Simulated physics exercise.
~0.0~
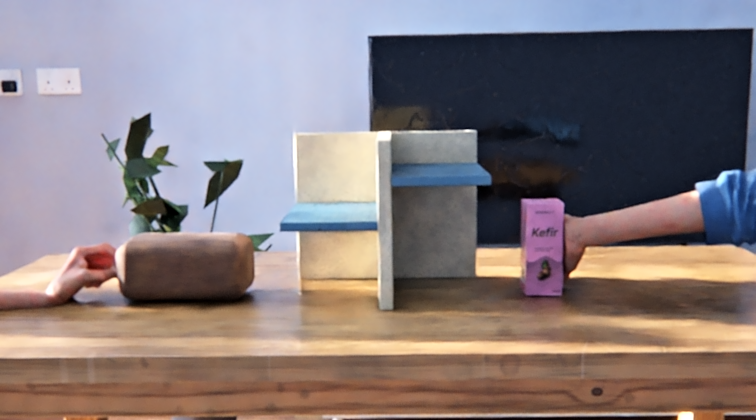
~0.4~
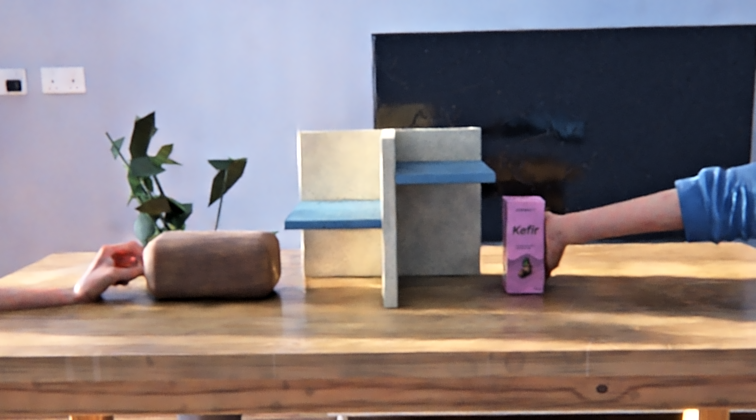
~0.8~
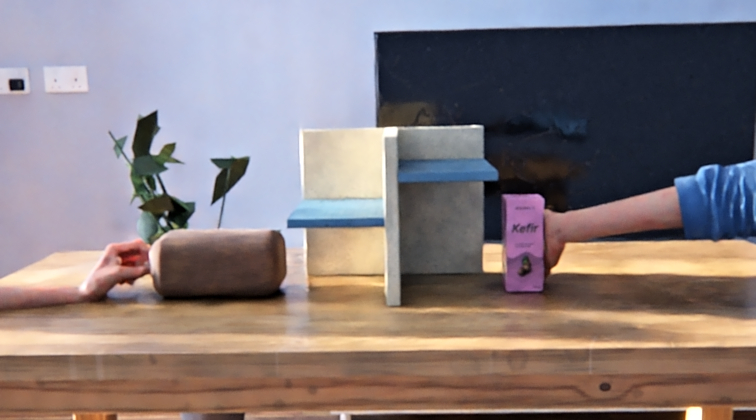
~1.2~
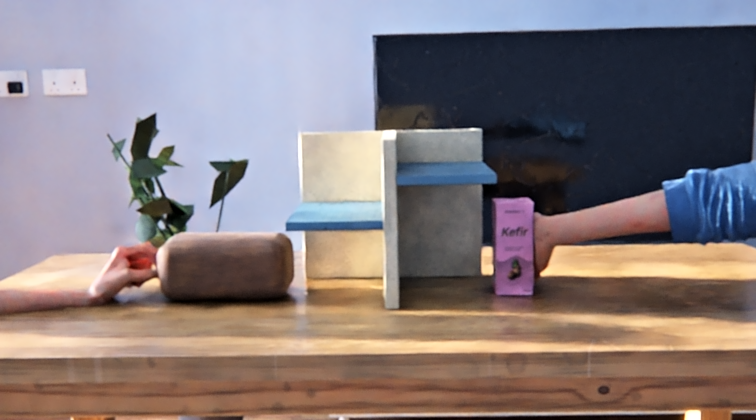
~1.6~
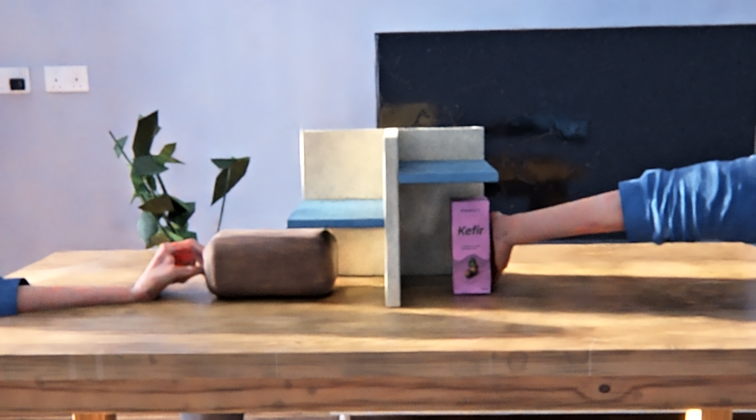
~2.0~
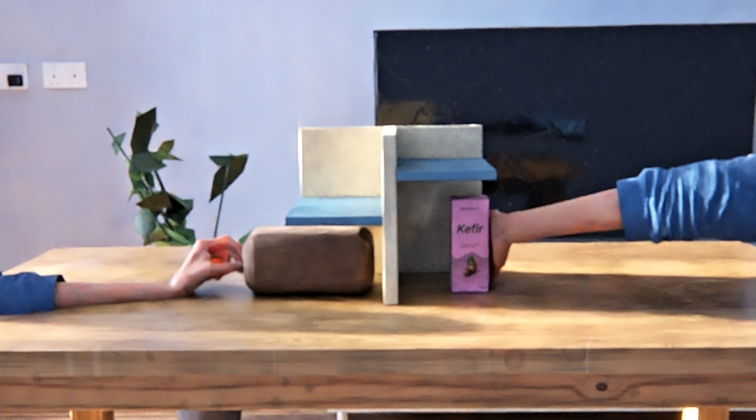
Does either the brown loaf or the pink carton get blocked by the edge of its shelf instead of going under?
No, neither one is blocked. The loaf slides in beneath the lower left shelf, and the carton passes upright beneath the higher right shelf.
